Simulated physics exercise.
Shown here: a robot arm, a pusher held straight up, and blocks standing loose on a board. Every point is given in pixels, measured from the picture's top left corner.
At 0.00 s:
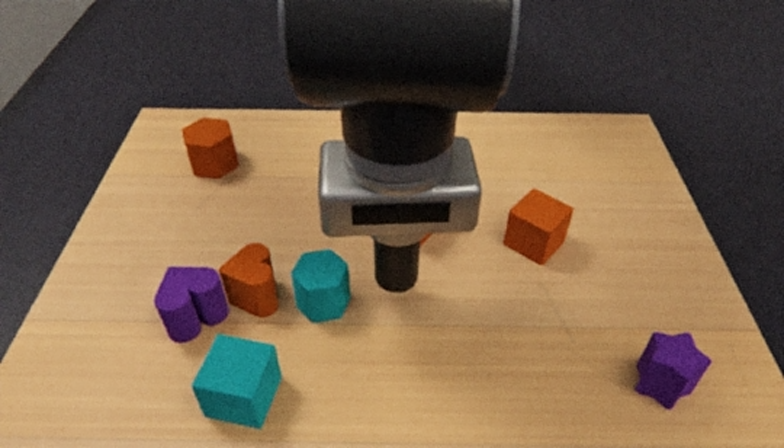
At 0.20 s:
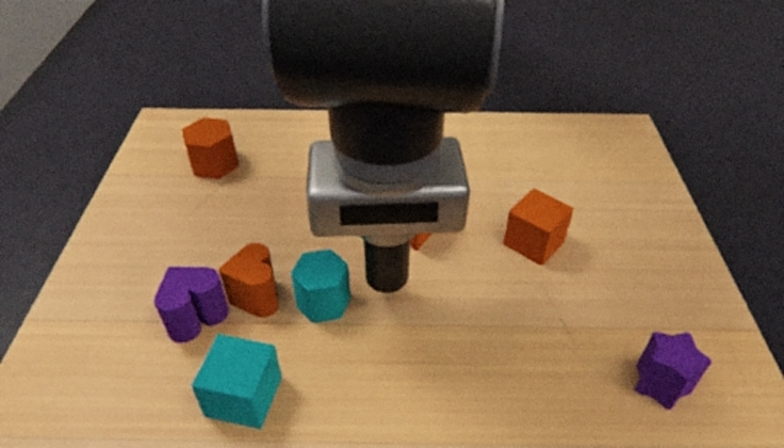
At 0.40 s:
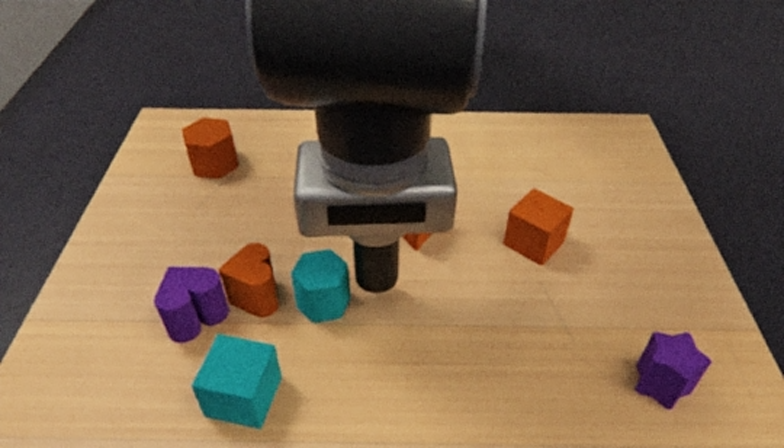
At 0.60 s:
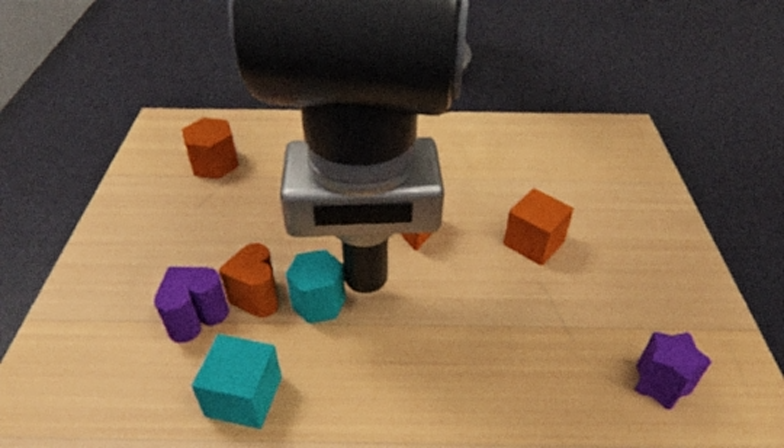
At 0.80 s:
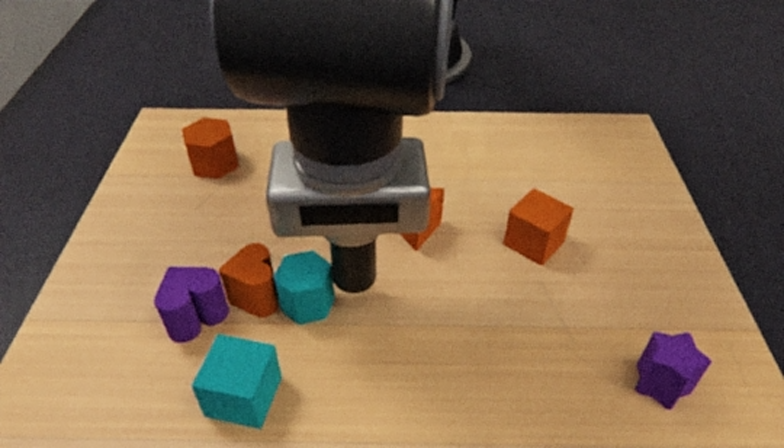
The footage shows a robot arm moving its upright pusher steadily left across a wooden board of orange, purple and turquoise blocks, then nudging the turquoise hexagon slightly left, toward the orange heart, while the other blocks stay still.
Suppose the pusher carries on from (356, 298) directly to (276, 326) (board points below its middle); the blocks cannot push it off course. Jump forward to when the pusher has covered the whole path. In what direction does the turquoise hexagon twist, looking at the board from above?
From overhead, clockwise.
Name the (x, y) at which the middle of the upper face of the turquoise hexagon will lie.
The middle of the upper face of the turquoise hexagon will lie at about (216, 291) in the picture.
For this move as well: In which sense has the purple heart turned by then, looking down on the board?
Rotation: Counter-clockwise.
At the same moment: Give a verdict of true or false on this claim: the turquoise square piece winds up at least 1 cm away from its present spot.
Answer: False.
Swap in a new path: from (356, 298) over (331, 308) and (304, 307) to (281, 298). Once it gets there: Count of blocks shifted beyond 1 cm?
Count: 3 or more.
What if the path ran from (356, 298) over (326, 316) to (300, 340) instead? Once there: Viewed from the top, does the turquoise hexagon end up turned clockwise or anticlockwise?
From overhead, clockwise.
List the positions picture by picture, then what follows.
Tip of the pusher at (396, 278), middles of tops, purple heart at (184, 284), turquoise square piece at (234, 365), orange heart at (249, 264), turquoise hexagon at (320, 269), in the first picture.
Pusher at (387, 278), nothing pushed, in the second picture.
Pusher at (377, 278), nothing pushed, in the third picture.
Pusher at (366, 278), turquoise hexagon at (314, 269), in the fourth picture.
Pusher at (355, 279), purple heart at (184, 284), turquoise square piece at (234, 365), orange heart at (249, 264), turquoise hexagon at (303, 270), in the fifth picture.
On the path given first. Halfway along, pusher at (314, 293); purple heart at (173, 284), turned 20° anticlockwise; orange heart at (229, 264), turned 55° clockwise; turquoise hexagon at (259, 286).
At the end, pusher at (271, 308); purple heart at (160, 279), turned 60° anticlockwise; turquoise square piece unmoved; orange heart at (213, 258), turned 90° clockwise; turquoise hexagon at (216, 291), turned 25° clockwise.
